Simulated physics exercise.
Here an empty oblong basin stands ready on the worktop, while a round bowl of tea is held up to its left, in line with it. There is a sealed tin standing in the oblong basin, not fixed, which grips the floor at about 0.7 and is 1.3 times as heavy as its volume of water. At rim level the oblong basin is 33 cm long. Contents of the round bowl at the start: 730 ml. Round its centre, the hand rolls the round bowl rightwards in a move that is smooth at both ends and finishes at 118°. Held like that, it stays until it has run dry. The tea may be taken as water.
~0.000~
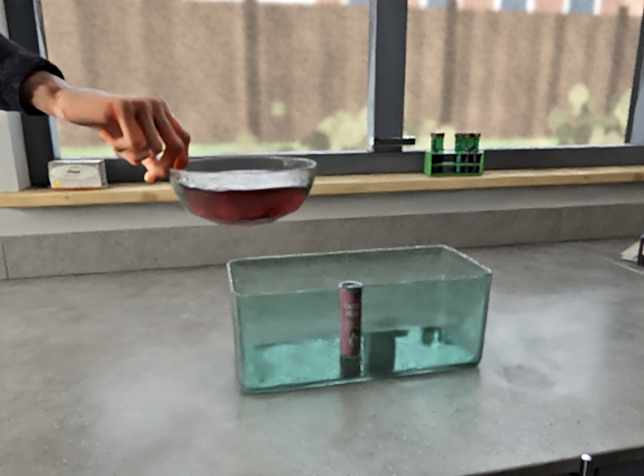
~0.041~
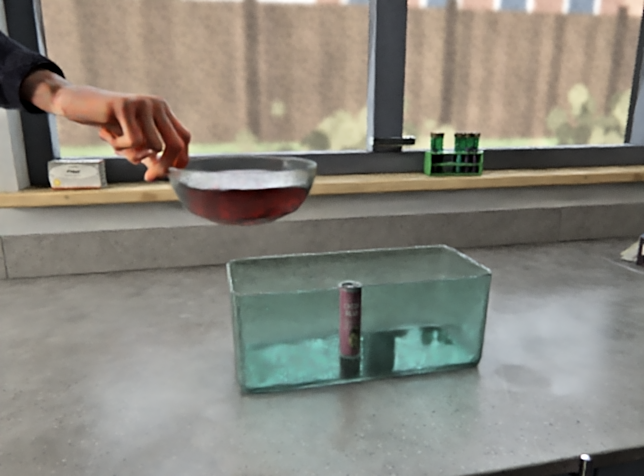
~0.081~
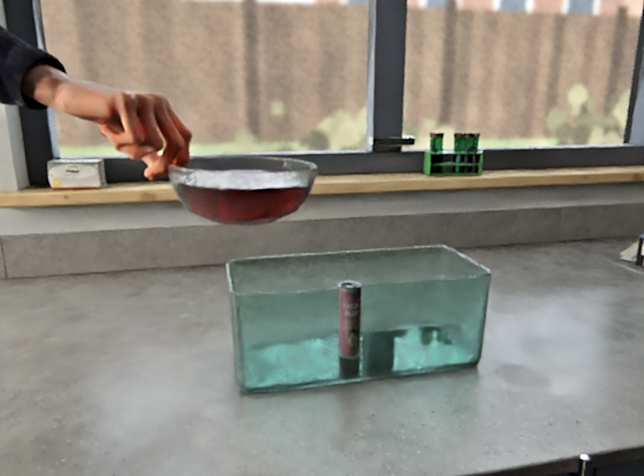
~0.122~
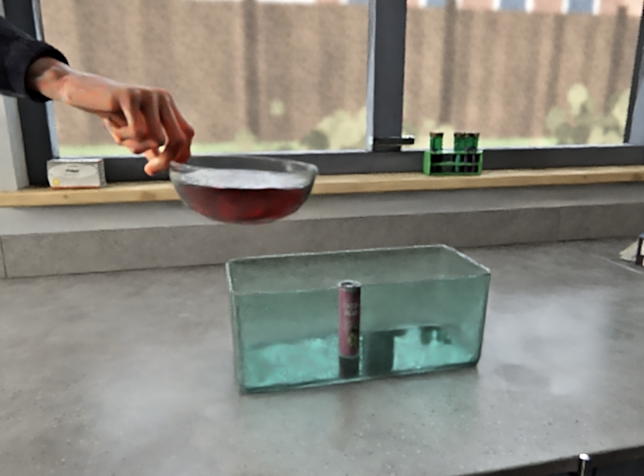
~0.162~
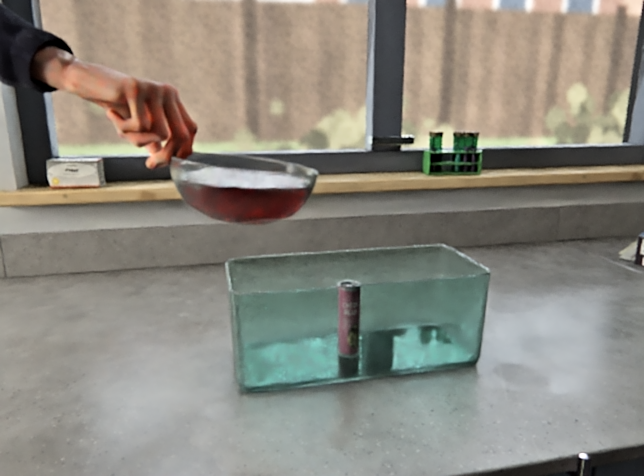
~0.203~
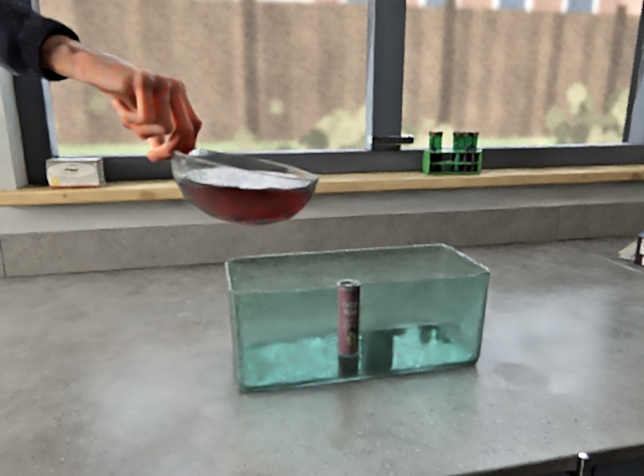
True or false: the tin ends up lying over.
False.
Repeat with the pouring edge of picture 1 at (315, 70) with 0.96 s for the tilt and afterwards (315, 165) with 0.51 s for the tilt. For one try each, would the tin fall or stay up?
Trial 1 - tin stays standing; trial 2 - tin tips.
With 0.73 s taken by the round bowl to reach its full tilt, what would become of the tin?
Well, the tin simply holds firm.
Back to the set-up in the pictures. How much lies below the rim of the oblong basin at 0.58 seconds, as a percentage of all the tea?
About 40%.
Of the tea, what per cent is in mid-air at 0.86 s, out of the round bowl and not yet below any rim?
Something like 0 per cent of the total.
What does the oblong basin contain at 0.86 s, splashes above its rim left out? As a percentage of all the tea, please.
About 100 per cent.
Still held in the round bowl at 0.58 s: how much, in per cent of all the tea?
I'd put it near 24 percent.
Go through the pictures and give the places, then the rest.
In the first frame, it leans 0°; its right rim is at (314, 164); the tea meets the walls at (174, 182) and (309, 178); the oblong basin's rim runs from (231, 278) to (469, 260); the tin's top is at (351, 289).
In the second frame, it leans 1°; its right rim is at (314, 164); the tea meets the walls at (174, 181) and (309, 178).
In the third frame, it leans 2°; its right rim is at (314, 166); the tea meets the walls at (175, 180) and (309, 178).
In the fourth frame, it leans 5°; its right rim is at (315, 169); the tea meets the walls at (175, 179) and (309, 179).
In the fifth frame, it leans 8°; its right rim is at (315, 173); the tea meets the walls at (176, 176) and (309, 180).
In the sixth frame, it leans 13°; its right rim is at (316, 178); the tea meets the walls at (178, 176) and (311, 181).
By 0.58 s the tilt is 78° and 24 per cent is still to pour; the tin stands where it began.
By 0.86 s the tilt is 115° and 0 per cent is still to pour; the tin stands where it began.
By 1.15 s the tilt is 118° and 0 per cent is still to pour; the tin stands where it began.
By 1.46 s the tilt is 118° and 0 per cent is still to pour; the tin stands where it began.
At rest the tin stands where it began.
